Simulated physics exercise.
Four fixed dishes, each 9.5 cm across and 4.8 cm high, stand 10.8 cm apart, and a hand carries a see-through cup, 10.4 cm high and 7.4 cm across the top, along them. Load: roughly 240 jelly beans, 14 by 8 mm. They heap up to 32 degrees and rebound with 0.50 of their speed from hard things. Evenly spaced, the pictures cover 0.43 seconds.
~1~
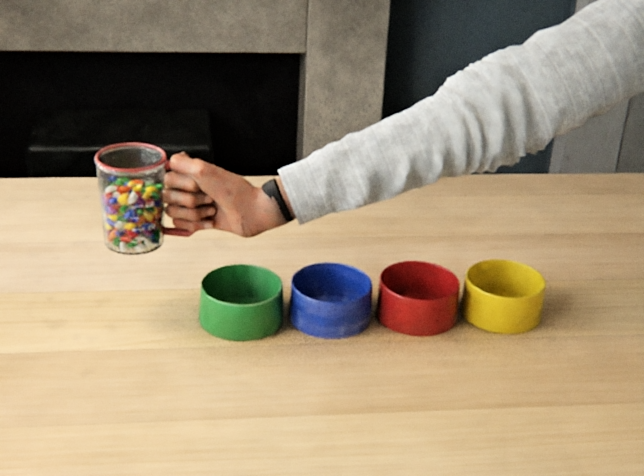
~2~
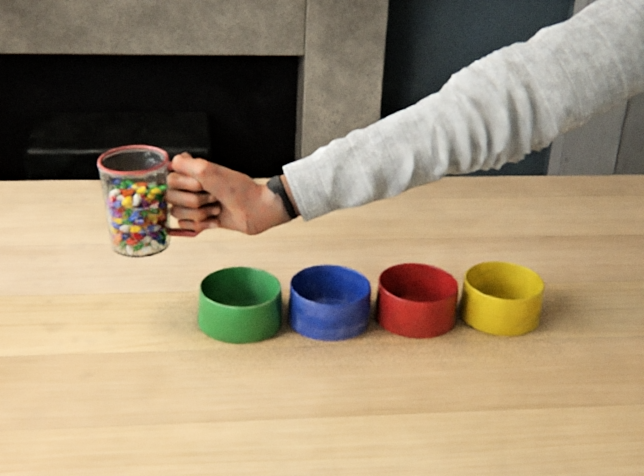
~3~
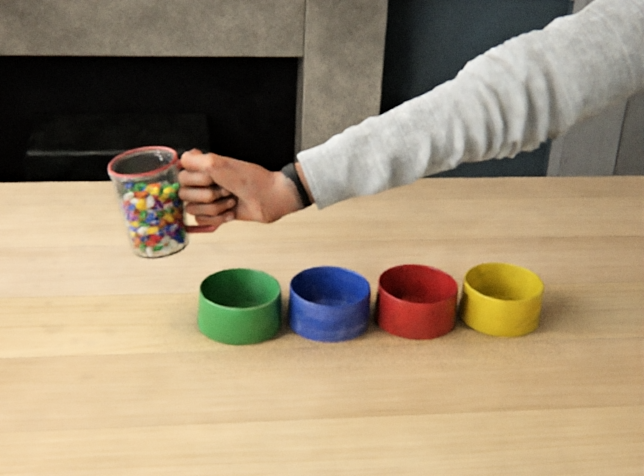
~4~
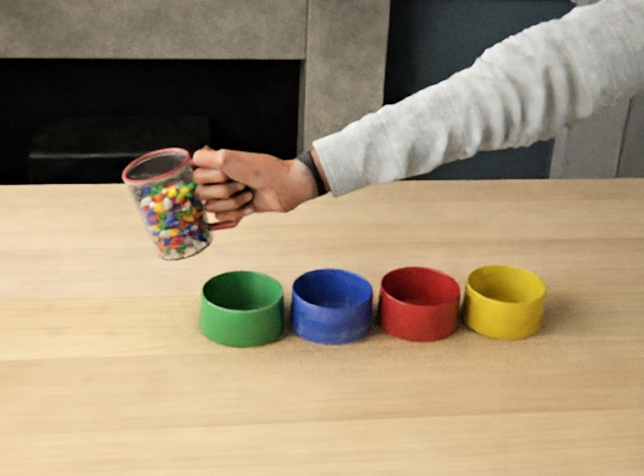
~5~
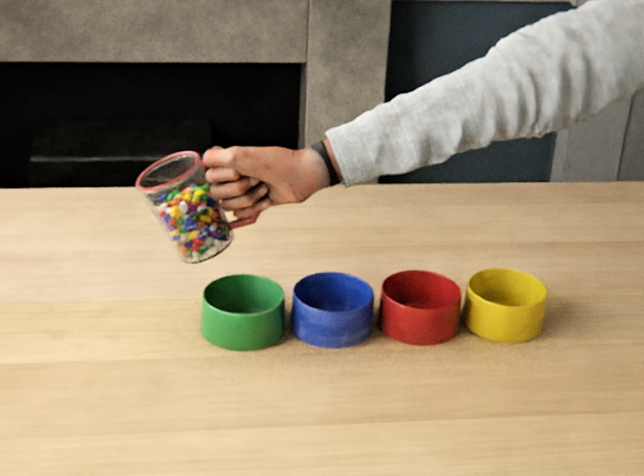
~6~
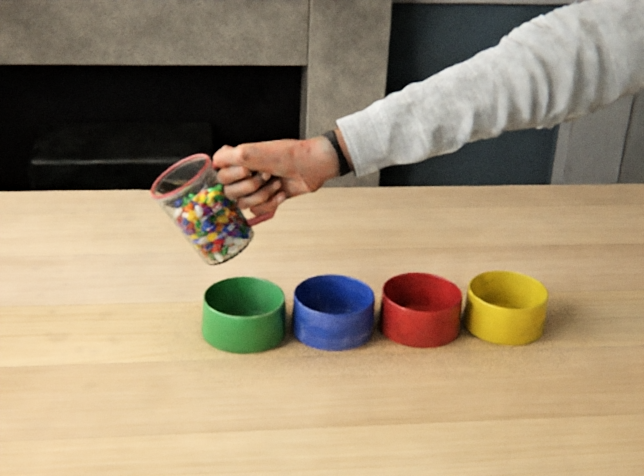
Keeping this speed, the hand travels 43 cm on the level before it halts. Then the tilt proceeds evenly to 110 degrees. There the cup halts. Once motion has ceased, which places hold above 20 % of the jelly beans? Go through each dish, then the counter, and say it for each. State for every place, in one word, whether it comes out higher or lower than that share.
Red: Higher, blue: Higher, green: Lower, yellow: Lower, counter: Lower.
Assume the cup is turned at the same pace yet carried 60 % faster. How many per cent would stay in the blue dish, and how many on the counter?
Shares - blue 0, counter 0.
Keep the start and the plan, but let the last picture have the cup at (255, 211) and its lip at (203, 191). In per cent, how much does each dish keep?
Red: 100 / blue: 0 / green: 0 / yellow: 0.
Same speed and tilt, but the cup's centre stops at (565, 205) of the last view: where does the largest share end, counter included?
Most of it ends up at blue.
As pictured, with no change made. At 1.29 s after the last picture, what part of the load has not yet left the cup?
40 %.
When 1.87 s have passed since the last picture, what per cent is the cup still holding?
About 10 percent.
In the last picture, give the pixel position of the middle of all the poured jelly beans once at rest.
Somewhere around (356, 317) in the final frame.
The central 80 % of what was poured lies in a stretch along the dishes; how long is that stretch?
14 centimetres.
Then, 0.78 s after the last picture, tilt 98 degrees; cup holds 100 %.
Then, 1.29 s after the last picture, tilt 110 degrees; cup holds 40 %, blue 50 %.
Then, 1.87 s after the last picture, tilt 110 degrees; cup holds 10 %, red 30 %, blue 55 %.
In the end, red 40 %, blue 55 %, green 0 %, yellow 0 %, counter 10 %.
